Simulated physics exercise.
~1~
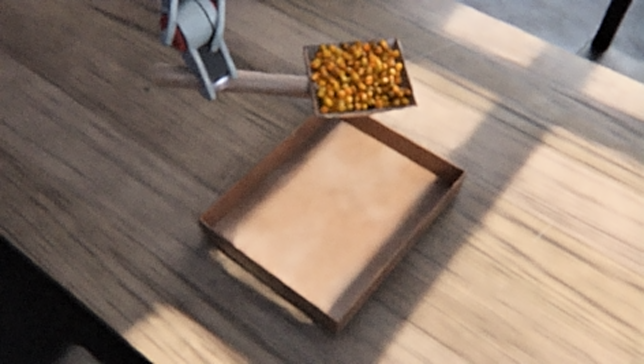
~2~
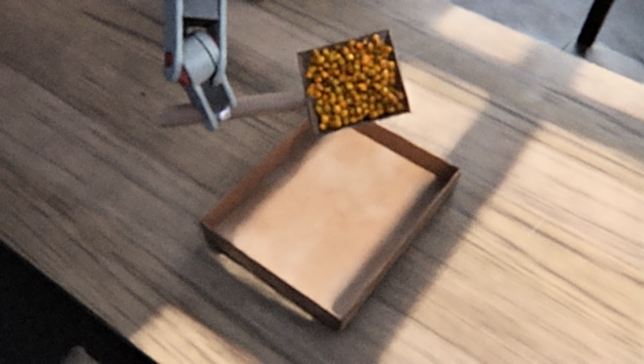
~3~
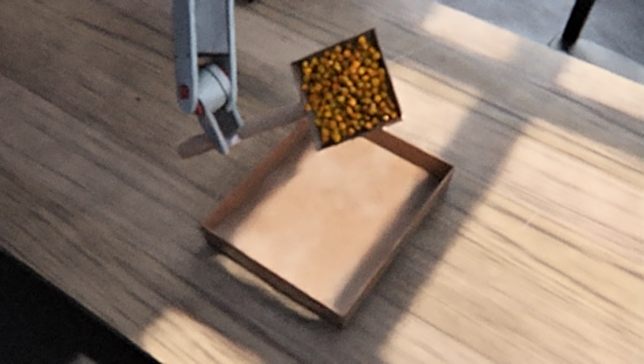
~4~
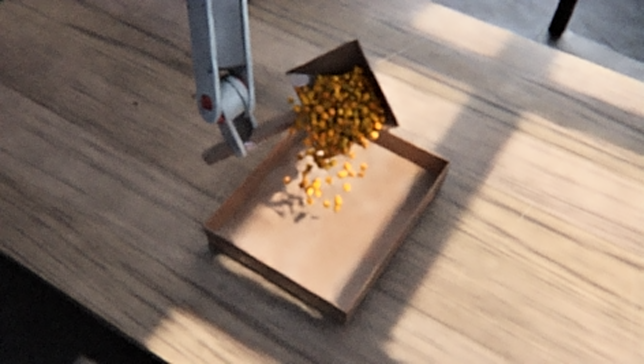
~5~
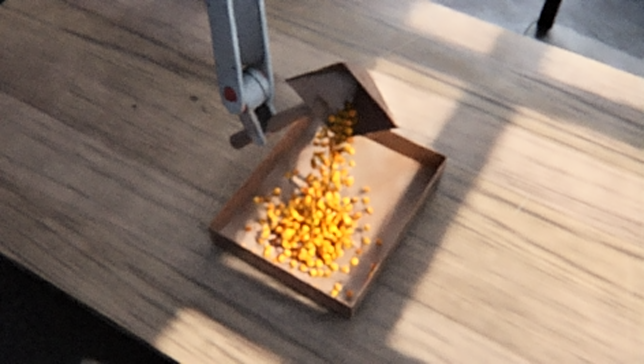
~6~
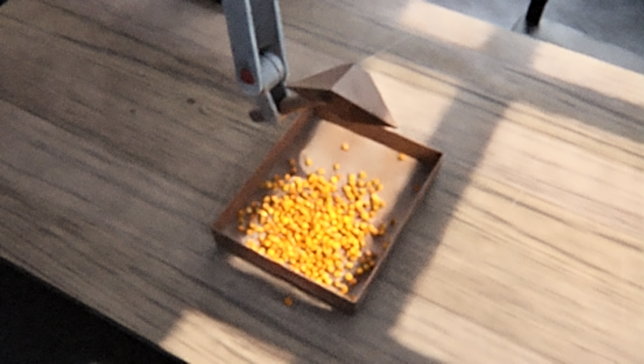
On a wooden tabletop crossed by bands of sunlight and shadow, seen from above at an angle, a shallow, empty brown tray sits near the middle. Above its far edge, a grey robot arm at the upper left holds a square scoop by its handle, filled with golden-orange corn kernels. The arm steadily tilts the scoop until the kernels begin to spill over its edge. They pour down in a thick stream and spread across the tray while the scoop keeps turning. Finally the scoop is tipped over and empty, and the kernels lie scattered in a bright yellow layer in the tray.
